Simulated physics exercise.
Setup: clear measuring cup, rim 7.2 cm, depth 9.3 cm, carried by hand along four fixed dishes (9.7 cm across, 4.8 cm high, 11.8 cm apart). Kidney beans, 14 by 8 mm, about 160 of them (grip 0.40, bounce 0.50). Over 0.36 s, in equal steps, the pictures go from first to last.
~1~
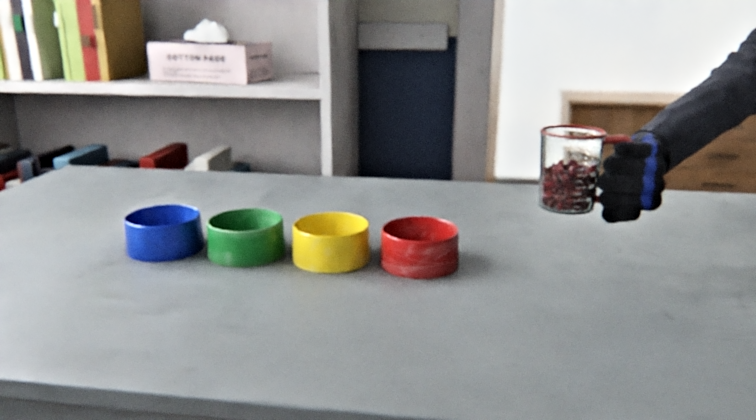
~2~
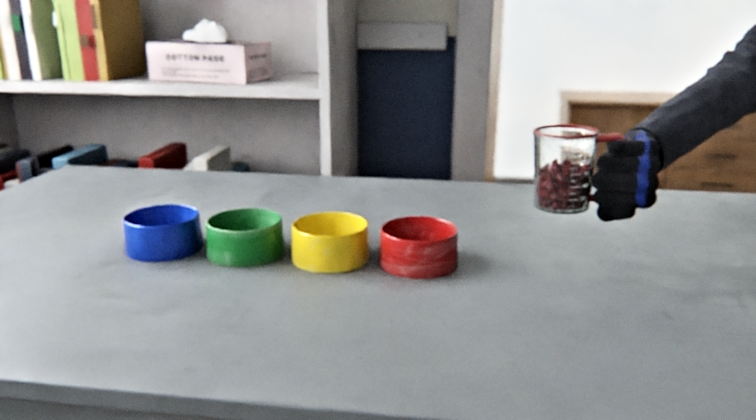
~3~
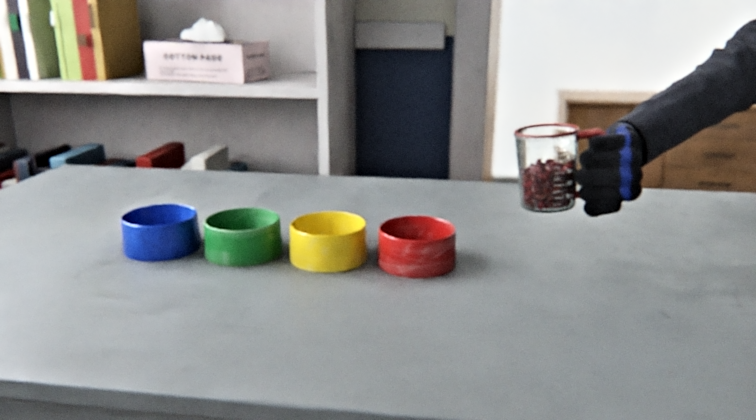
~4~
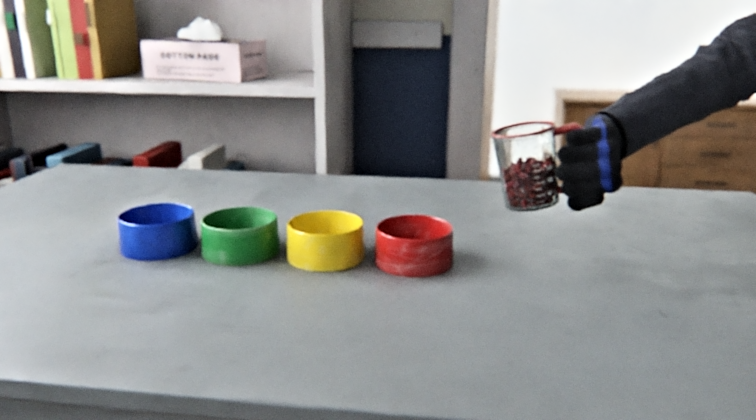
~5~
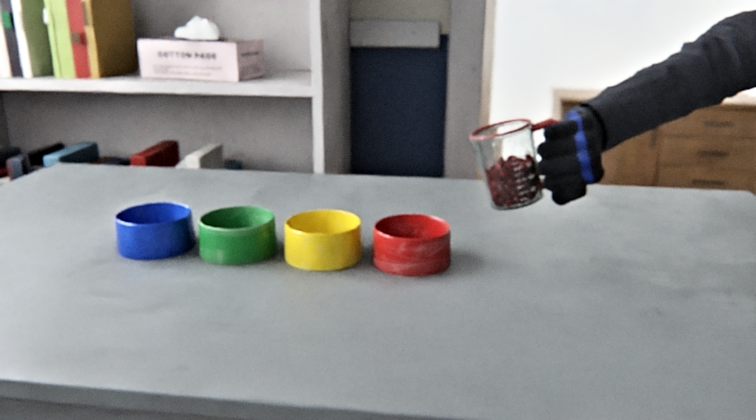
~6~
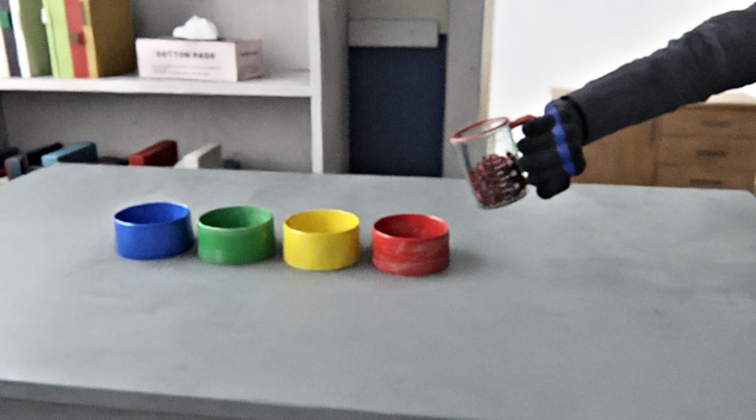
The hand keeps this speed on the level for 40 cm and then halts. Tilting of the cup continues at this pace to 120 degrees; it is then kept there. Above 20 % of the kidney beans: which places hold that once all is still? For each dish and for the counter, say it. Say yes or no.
Red dish: No, blue dish: No, green dish: Yes, yellow dish: No, counter: Yes.
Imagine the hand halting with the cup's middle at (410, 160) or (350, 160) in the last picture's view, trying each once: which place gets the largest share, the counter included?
Top receivers, in order: Counter and yellow.
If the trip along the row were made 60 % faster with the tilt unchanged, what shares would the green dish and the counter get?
Shares: Green 80, counter 20.
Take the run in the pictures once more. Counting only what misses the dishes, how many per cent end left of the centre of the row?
I'd estimate close to 100 in a hundred.
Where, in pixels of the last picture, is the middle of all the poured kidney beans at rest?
I'd say roughly (218, 243).
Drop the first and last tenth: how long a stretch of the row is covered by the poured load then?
Spread: Around 12 cm.
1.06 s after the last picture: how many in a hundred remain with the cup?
Some 100 per cent.
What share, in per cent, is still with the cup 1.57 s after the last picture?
It comes out close to 0 per cent.
Then, 0.63 s after the last picture, tilt 67 degrees; cup holds 100 %.
Then, 1.06 s after the last picture, tilt 99 degrees; cup holds 100 %.
Then, 1.57 s after the last picture, tilt 120 degrees; cup holds 0 %, blue 10 %, green 60 %.
In the end, red 0 %, blue 10 %, green 60 %, yellow 0 %, counter 30 %.
